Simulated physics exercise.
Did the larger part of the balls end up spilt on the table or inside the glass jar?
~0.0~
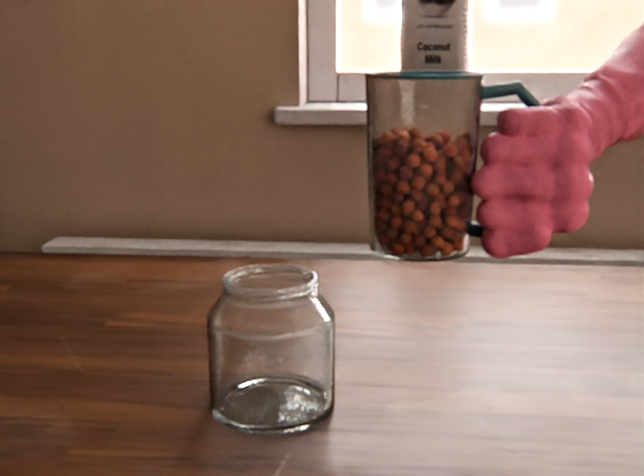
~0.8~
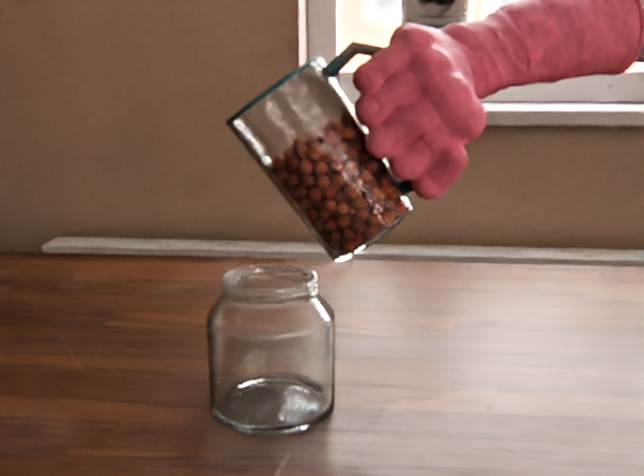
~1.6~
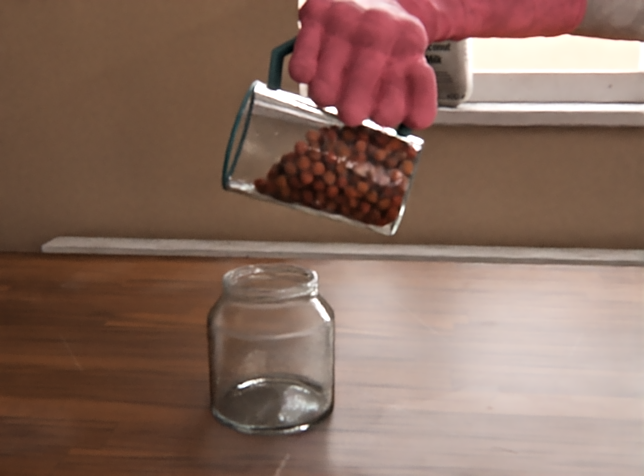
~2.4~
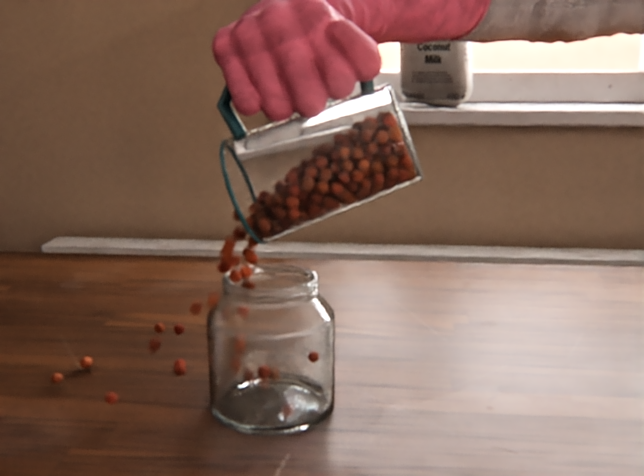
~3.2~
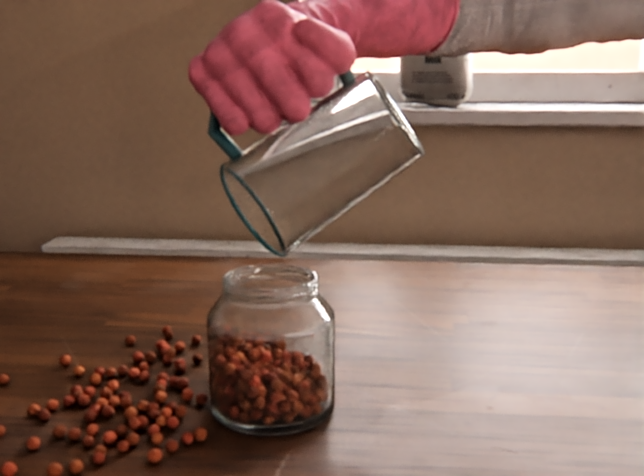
The larger part ended up inside the glass jar. A fair share still spilt onto the table, and hardly any were left in the cup.
